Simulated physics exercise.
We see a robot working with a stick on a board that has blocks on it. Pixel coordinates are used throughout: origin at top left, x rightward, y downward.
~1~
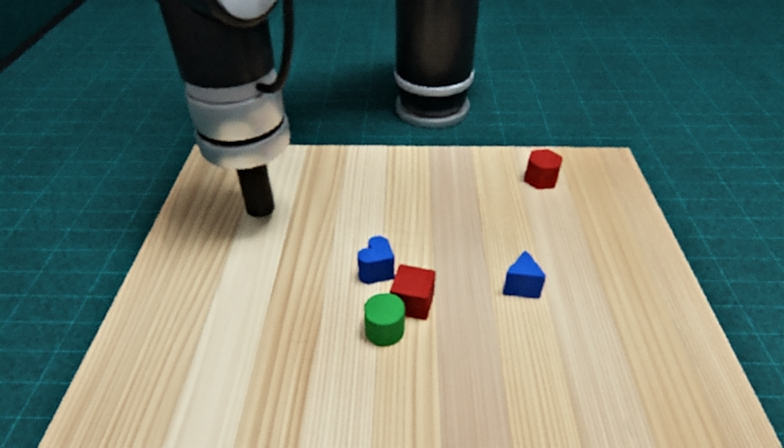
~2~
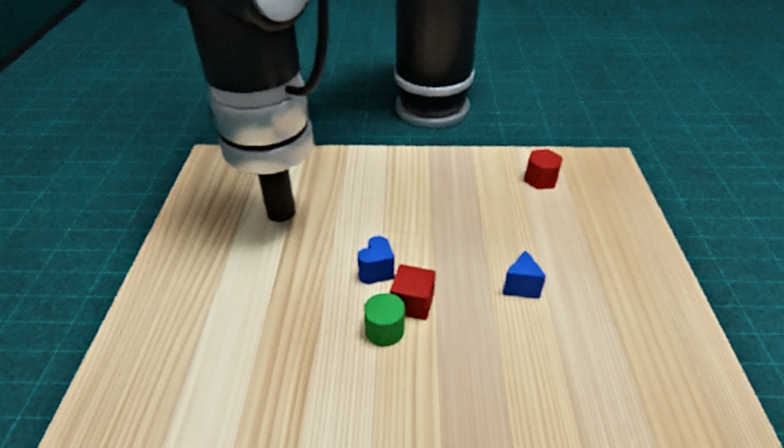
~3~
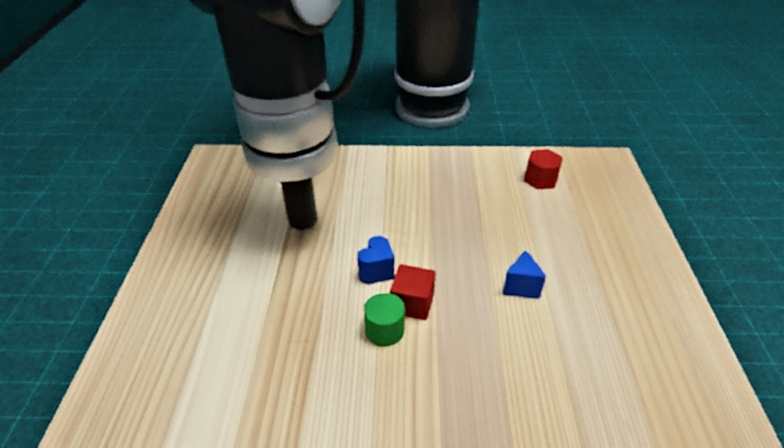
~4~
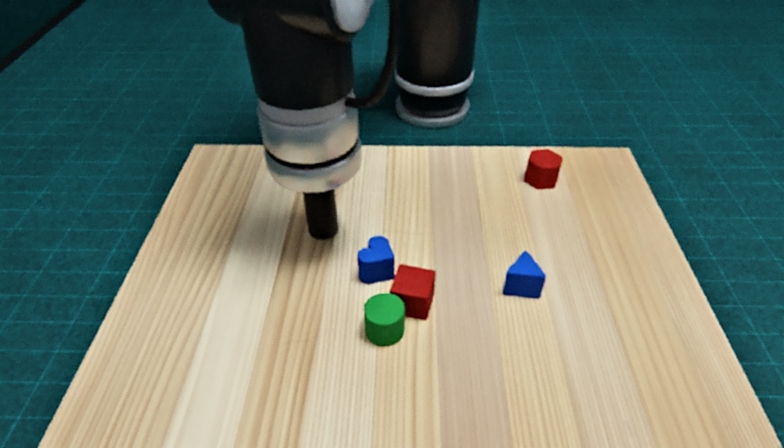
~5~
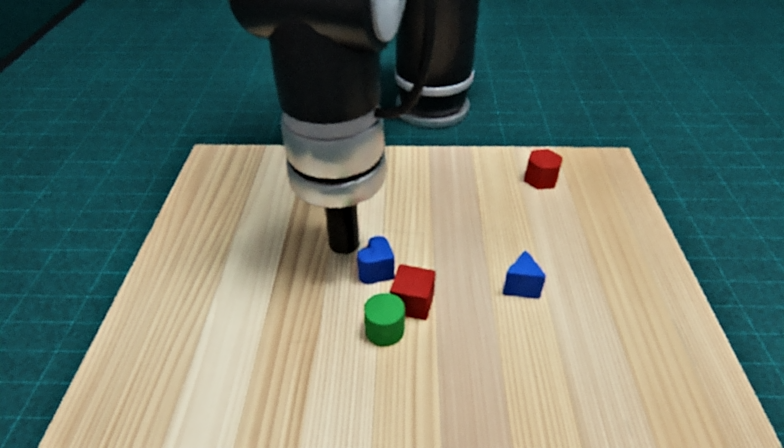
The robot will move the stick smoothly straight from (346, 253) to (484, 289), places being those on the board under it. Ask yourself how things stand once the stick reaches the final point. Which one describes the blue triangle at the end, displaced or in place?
Undisturbed, or as good as.
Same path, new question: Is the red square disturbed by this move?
The block in question is displaced by the end.
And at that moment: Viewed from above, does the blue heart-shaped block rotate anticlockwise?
Answer: No.
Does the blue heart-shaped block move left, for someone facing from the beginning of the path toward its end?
That would be a no.
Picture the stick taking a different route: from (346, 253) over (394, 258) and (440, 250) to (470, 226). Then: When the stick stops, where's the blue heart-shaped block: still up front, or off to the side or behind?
It ends up beside or behind the stick.
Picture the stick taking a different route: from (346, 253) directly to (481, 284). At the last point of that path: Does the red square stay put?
No, it doesn't check out.
What follows on the original path. One third of the way, stick (389, 256); blue heart-shaped block (396, 264), turned 45° clockwise; red square (422, 284), turned 15° clockwise.
Two thirds of the way, stick (436, 268); blue heart-shaped block (414, 273), turned 90° clockwise; red square (437, 297), turned 45° clockwise.
At the end, stick (485, 280); blue heart-shaped block (414, 273), turned 90° clockwise; red square (437, 297), turned 45° clockwise; blue triangle still.
